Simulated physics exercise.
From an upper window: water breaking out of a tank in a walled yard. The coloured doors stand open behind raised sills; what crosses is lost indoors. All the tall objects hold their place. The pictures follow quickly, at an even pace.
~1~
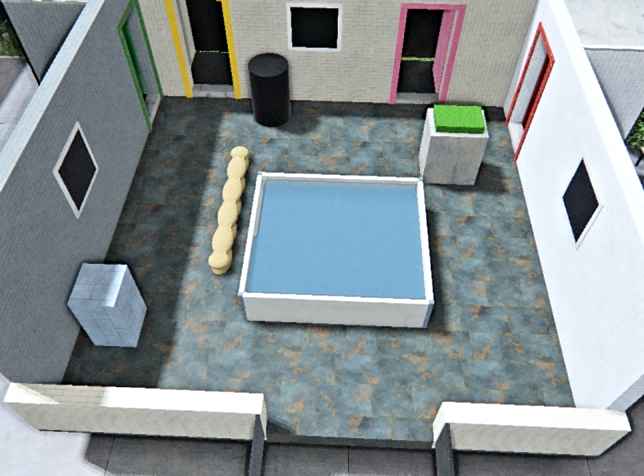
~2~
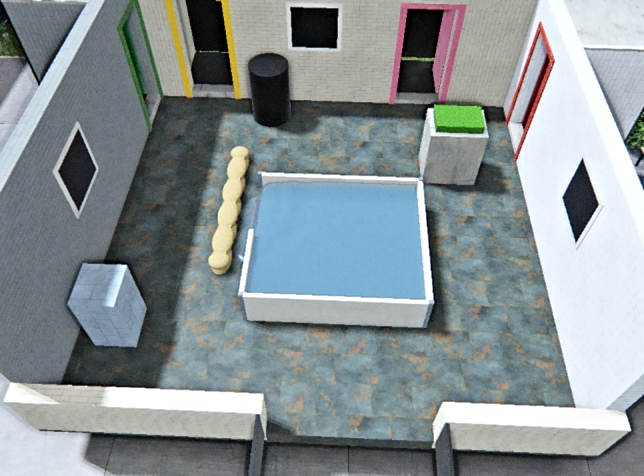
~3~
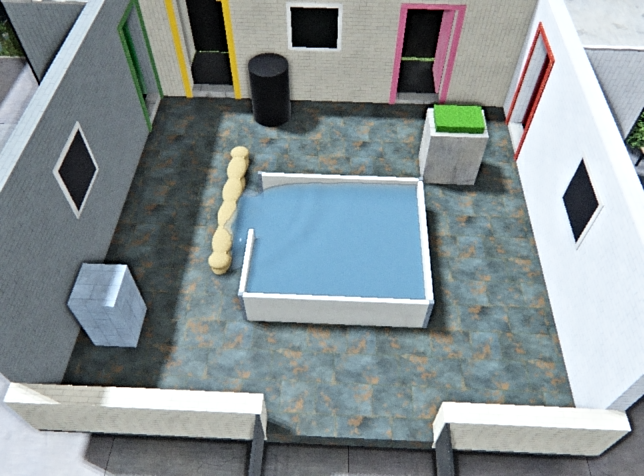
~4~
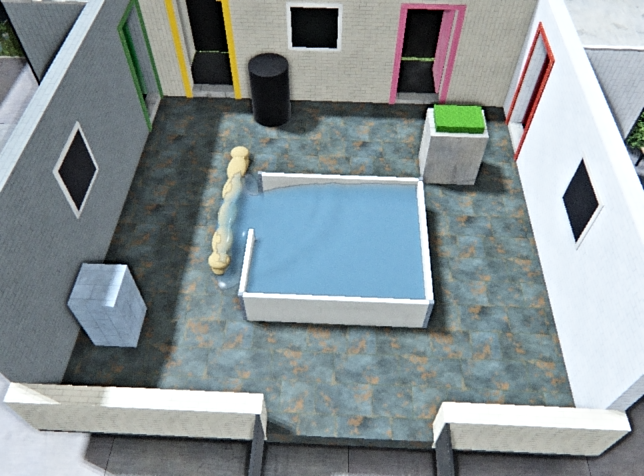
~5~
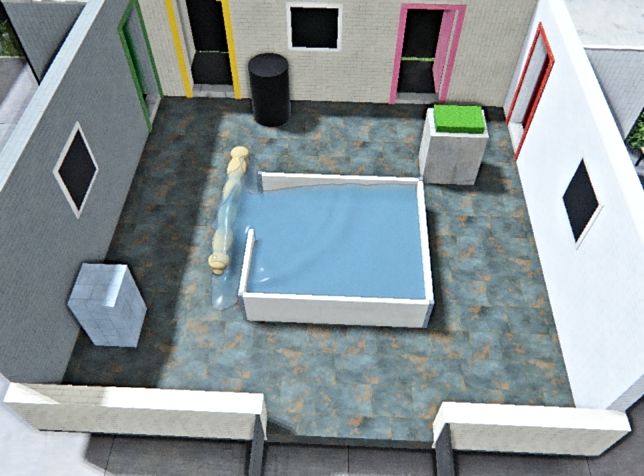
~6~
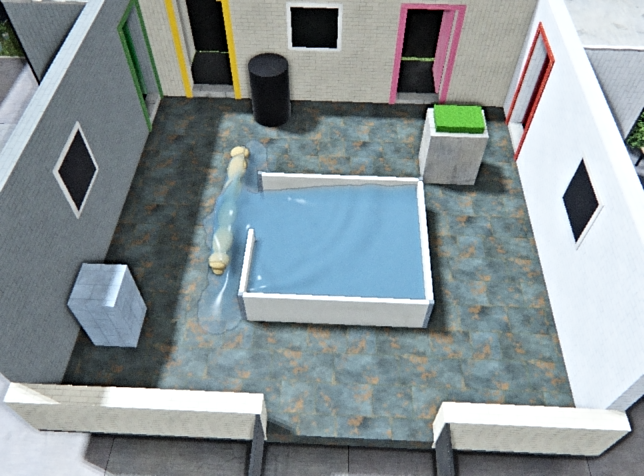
Water pouring through a gap in the left side of a white-walled tank, washing over a lumpy tan barrier and spreading across courtyard paving.
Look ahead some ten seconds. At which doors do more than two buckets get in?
In the end: The pink door stays under that; the yellow door stays under that; the red door stays under that; the green door stays under that.
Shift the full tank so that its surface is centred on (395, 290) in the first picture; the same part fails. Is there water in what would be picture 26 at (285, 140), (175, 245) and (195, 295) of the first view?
As listed: Covered, awash, wet.
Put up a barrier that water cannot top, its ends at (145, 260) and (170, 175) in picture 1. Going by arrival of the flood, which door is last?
That is the door marked red.
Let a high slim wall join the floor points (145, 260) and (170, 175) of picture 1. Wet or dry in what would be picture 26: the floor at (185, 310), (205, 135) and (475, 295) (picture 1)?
In turn: Covered, covered, no water.
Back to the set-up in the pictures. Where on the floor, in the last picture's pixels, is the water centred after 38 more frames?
At about (295, 235).
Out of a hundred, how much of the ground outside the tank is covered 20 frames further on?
About 55 per cent.
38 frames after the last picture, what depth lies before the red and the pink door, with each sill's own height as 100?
Near 100 and 60 in a hundred.
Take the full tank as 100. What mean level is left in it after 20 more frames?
About 60 per cent.
A moment on, water covers 25 % of the floor; the pink door not reached, the yellow door not reached, the red door not reached, the green door not reached.
Next, water covers 45 % of the floor; the pink door not reached, the yellow door wet at the sill, nothing in, the red door not reached, the green door not reached.
Then, water covers 55 % of the floor; the pink door wet at the sill, nothing in, the yellow door wet at the sill, nothing in, the red door not reached, the green door wet at the sill, nothing in.
Later, water covers 75 % of the floor; the pink door wet at the sill, nothing in, the yellow door wet at the sill, nothing in, the red door under two buckets in, the green door under two buckets in.
In the end, water covers 90 % of the floor; the pink door wet at the sill, nothing in, the yellow door wet at the sill, nothing in, the red door under two buckets in, the green door under two buckets in.
